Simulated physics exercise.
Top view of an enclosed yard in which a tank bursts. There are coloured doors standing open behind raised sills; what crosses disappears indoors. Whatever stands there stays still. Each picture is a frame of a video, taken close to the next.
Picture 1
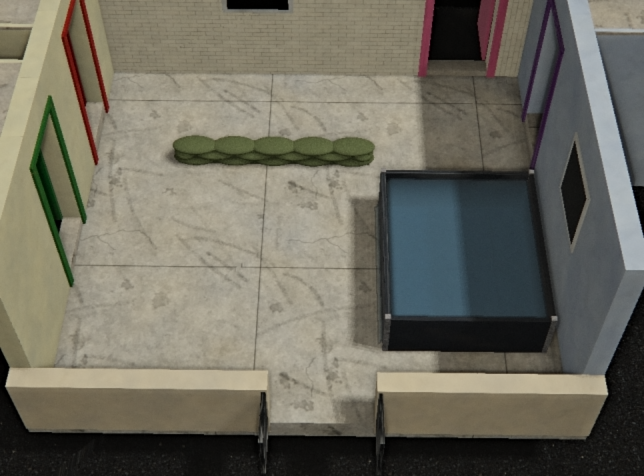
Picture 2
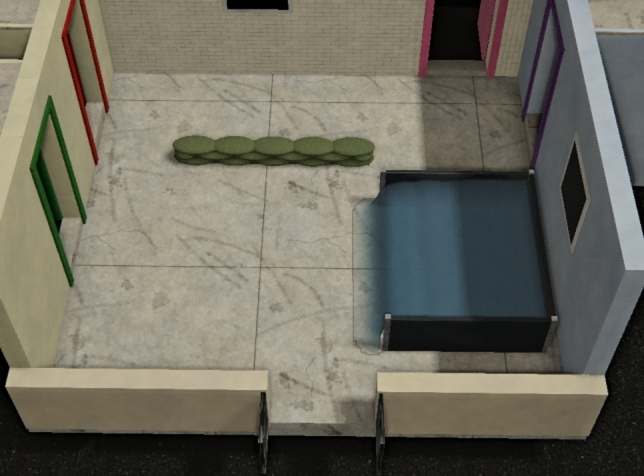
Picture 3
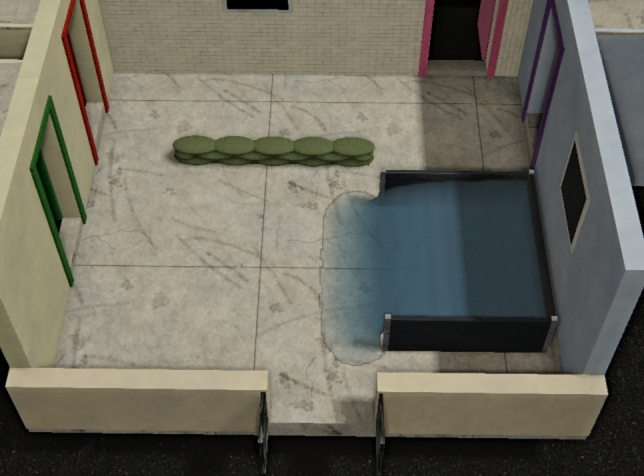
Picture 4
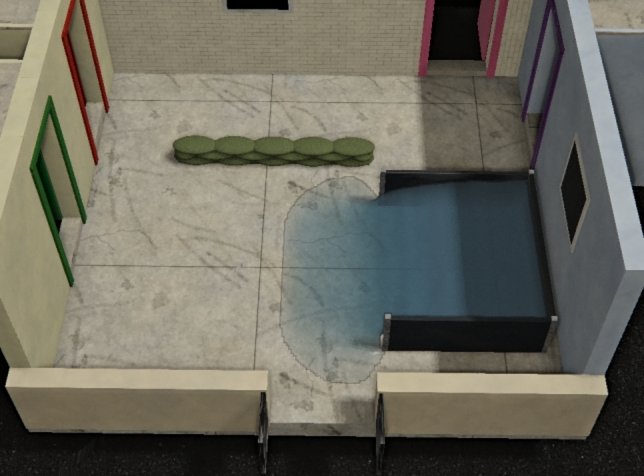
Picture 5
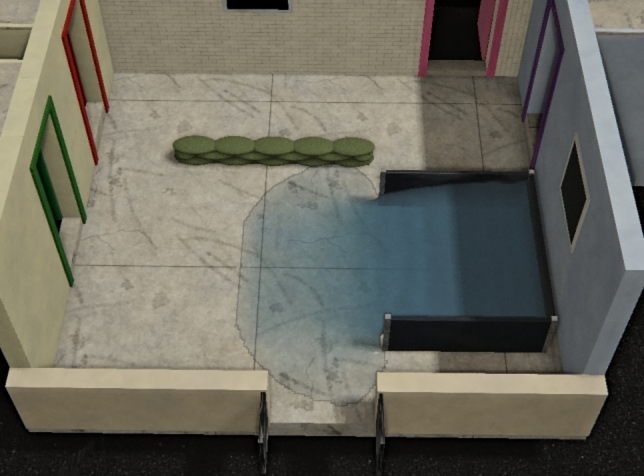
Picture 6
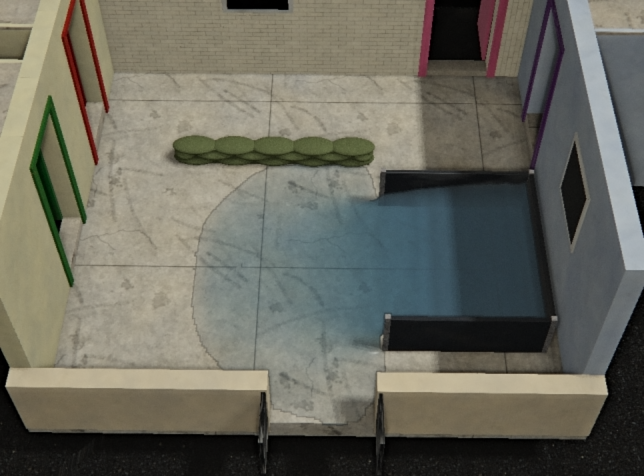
The clip opens on an enclosed yard seen from above, with a full tank of still blue water at the right and a low green barrier near the back. The tank's left side gives way and water pours out leftward, spreading in a widening, rounded sheet across the pale floor, reaching the barrier and the front opening.
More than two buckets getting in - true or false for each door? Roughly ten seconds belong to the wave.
Green door: True; red door: False; purple door: False; pink door: False.
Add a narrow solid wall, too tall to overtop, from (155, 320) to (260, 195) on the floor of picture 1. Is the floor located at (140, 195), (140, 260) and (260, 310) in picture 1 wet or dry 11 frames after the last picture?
Taking the points in the order given, they are inundated, high and dry and inundated.
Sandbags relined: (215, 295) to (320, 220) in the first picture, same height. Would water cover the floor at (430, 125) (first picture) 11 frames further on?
Verdict: No water.
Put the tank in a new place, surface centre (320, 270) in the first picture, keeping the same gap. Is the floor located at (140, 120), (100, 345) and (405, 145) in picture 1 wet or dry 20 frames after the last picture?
Going through the three spots in turn: Gets wet, gets wet, stays untouched.
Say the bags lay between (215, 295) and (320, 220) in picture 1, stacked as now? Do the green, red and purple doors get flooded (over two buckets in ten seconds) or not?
Result - green door not breached, red door not breached, purple door not breached.
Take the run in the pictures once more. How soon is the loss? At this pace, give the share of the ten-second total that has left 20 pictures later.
About 40 per cent.
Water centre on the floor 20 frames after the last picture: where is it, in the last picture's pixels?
Near (221, 265).
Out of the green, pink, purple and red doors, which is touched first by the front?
Clearly the one in green.
A moment on, water covers 50 % of the floor; the green door wet at the sill, nothing in, the red door not reached, the purple door not reached, the pink door not reached.
Next, water covers 50 % of the floor; the green door over two buckets in, the red door wet at the sill, nothing in, the purple door not reached, the pink door not reached.
Then, water covers 55 % of the floor; the green door far over two buckets in, the red door wet at the sill, nothing in, the purple door not reached, the pink door not reached.
Later, water covers 80 % of the floor; the green door far over two buckets in, the red door wet at the sill, nothing in, the purple door not reached, the pink door wet at the sill, nothing in.
In the end, water covers 95 % of the floor; the green door far over two buckets in, the red door wet at the sill, nothing in, the purple door wet at the sill, nothing in, the pink door wet at the sill, nothing in.
